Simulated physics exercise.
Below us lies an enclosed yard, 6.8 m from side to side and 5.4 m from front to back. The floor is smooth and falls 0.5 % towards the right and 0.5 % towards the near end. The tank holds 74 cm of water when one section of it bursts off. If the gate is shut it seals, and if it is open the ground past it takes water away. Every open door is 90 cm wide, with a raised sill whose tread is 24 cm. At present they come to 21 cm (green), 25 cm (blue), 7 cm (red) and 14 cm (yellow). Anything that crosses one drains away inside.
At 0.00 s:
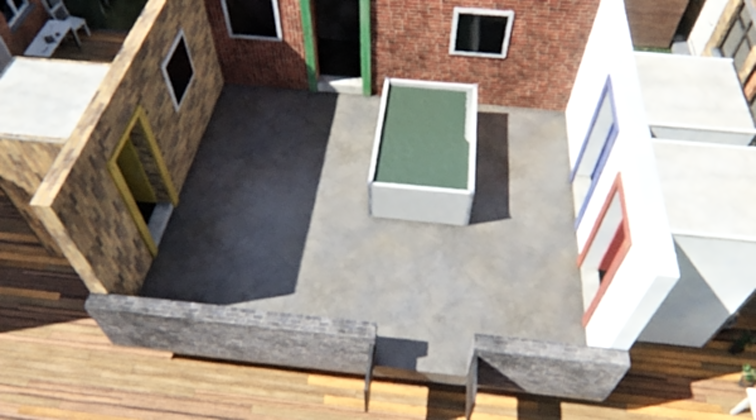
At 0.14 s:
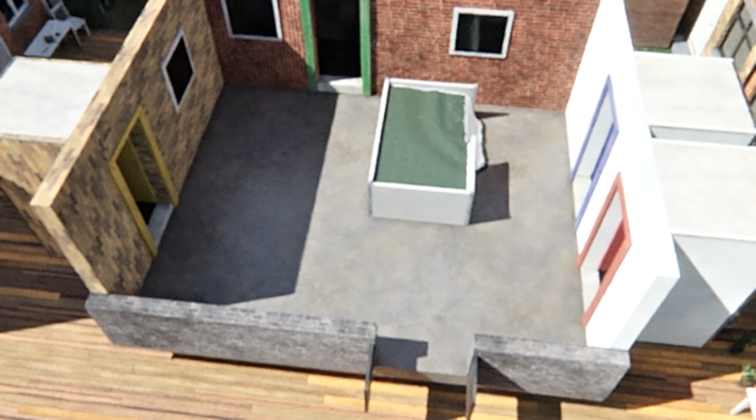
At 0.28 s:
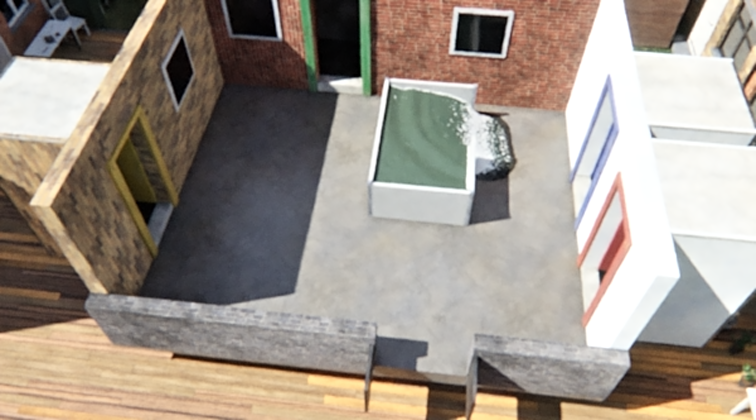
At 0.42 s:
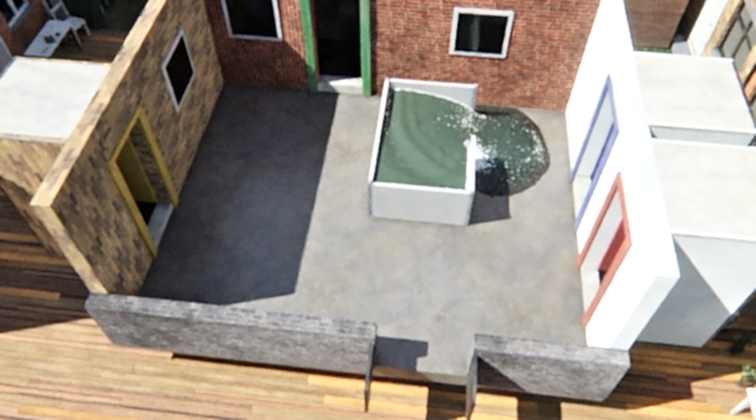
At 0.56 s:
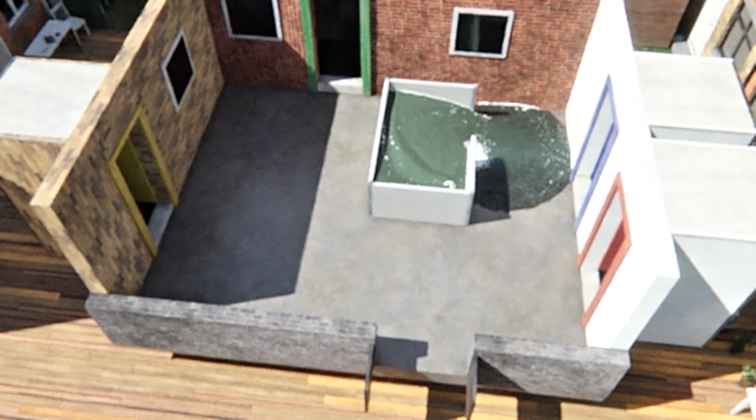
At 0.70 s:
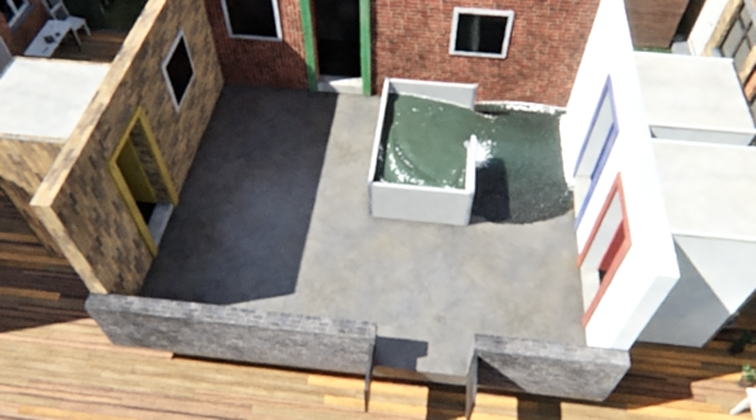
An enclosed yard with a smooth grey floor is seen from high above by a still camera. A white-walled tank of dark green water stands near the brick back wall with its green doorway, between a tan stone wall with a yellow doorway at left and a white wall with blue and red openings at right. The tank's right side bursts open, and foaming water pours out, fans across the floor and reaches the white wall.
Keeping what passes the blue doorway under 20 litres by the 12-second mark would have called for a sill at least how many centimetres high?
It would have called for about 22 cm.
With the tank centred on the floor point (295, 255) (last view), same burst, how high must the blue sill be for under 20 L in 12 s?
Some 22 cm.
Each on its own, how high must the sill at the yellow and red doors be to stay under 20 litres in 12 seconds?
Some 7.5 cm for yellow, some 11.0 cm for red.
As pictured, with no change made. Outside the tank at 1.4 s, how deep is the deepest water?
Max depth: About 62 cm.
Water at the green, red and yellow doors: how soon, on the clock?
Green at 3.2 s, red at 1.4 s and yellow at 6.0 s.
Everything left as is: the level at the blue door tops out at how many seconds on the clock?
Around 2.0 seconds.
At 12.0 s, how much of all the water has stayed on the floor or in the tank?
Close to 82 in a hundred.
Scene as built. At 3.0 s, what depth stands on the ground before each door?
Lab note, depth in cm: Green 1; blue 25; red 9; yellow 0.
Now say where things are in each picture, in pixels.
Still water, 74 cm deep, in the tank at (426, 135); the blue door at (590, 164) is dry, in the first picture.
The gap is at (469, 134), the front 0.3 m out at (484, 166); the back of the tank holds 74 cm, in the second picture.
The gap is at (469, 135), the front 0.8 m out at (511, 166); the back of the tank holds 74 cm, in the third picture.
Water pours out at (469, 136) and has run 1.4 m, to (544, 164); about 9 cm deep outside, 69 cm at the back, in the fourth picture.
The front is at (572, 171), 1.9 m from the gap at (469, 136); 3.8 m2 of floor is wet, 63 cm left at the back, in the fifth picture.
Water pours out at (469, 136) and has run 2.0 m, to (575, 203); about 8 cm deep outside, 65 cm at the back; water is at the blue door at (590, 164), in the sixth picture.
After 1.4 s water covers 15 % of the floor, deepest (62 cm) near (560, 117); 25 cm at the blue door, 0 litres in over its 25 cm sill.
After 3.0 s water covers 35 % of the floor, deepest (35 cm) near (556, 370); 25 cm at the blue door, 7 litres in over its 25 cm sill.
After 12.0 s water covers 95 % of the floor, deepest (10 cm) near (128, 322); 6 cm at the blue door, 9 litres in over its 25 cm sill.
At the blue door as built, the water arrived by 0.7 s and peaked near 25 cm at 2.0 s.
With a sill of 19 cm, 43 litres would have come in within the 12 s; with 25.5 cm, 9 litres. So under 20 litres takes about 22 cm.
